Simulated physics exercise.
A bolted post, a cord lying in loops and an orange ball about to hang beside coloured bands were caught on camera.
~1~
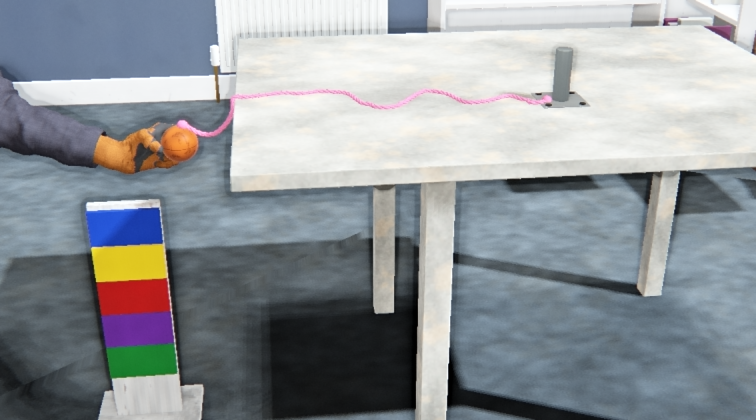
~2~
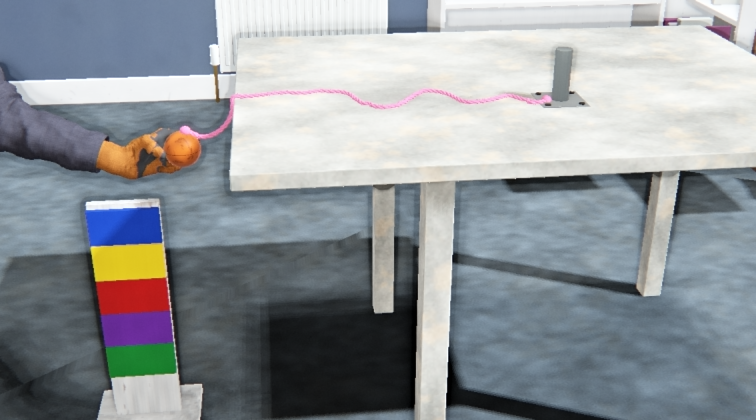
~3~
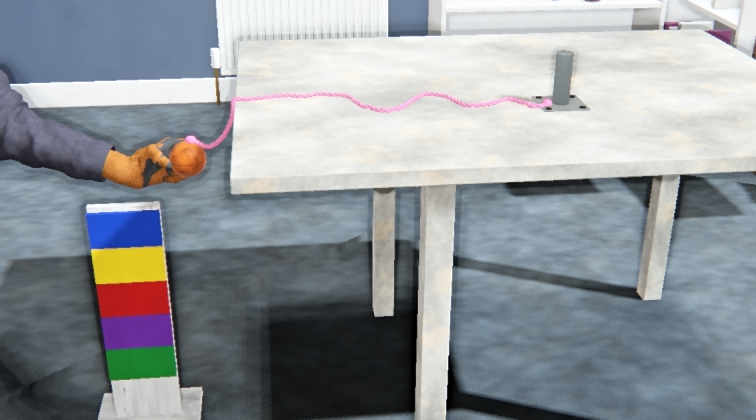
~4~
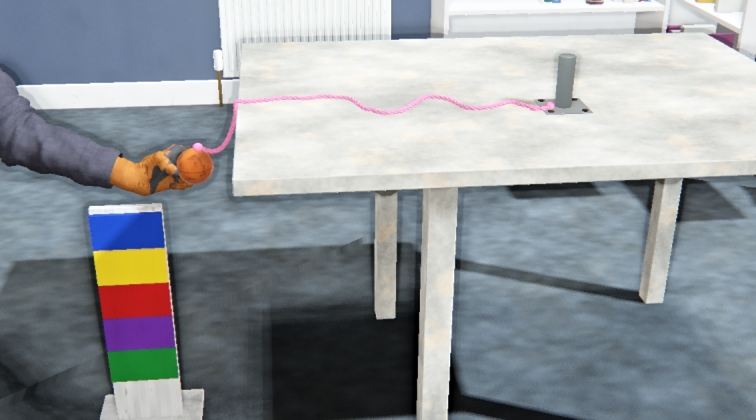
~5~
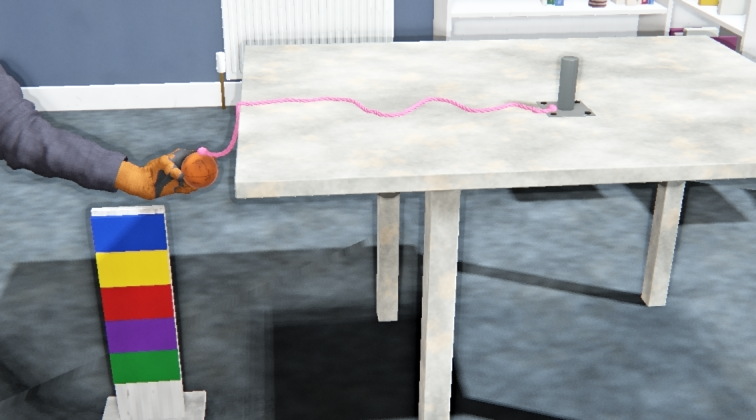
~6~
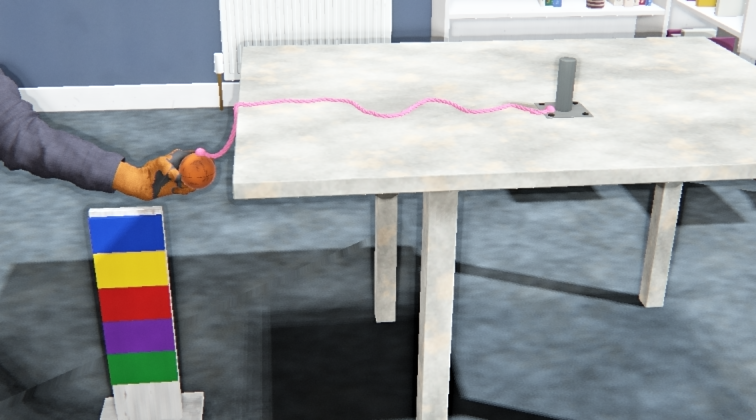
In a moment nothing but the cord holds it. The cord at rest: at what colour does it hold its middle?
The colour is red.
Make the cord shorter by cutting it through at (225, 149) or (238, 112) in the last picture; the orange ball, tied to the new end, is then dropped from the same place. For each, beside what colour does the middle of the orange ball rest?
In order, the results are yellow and blue.
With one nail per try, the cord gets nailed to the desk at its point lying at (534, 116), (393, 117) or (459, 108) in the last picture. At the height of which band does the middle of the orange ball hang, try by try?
Note: Try 1 red; try 2 blue; try 3 yellow.
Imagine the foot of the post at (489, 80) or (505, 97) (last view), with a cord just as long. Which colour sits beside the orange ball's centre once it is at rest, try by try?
First try: Purple; second try: Purple.
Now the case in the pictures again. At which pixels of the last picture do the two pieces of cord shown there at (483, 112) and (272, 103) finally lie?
About (446, 109), and the other about (241, 185).
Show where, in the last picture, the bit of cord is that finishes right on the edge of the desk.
It's near (342, 101) in the last picture.
Soon after, ball near (212, 285); level with red.
After that, ball near (276, 294); level with red.
And then, ball near (237, 297); level with red.
In the end, ball near (246, 298); level with red. At red.
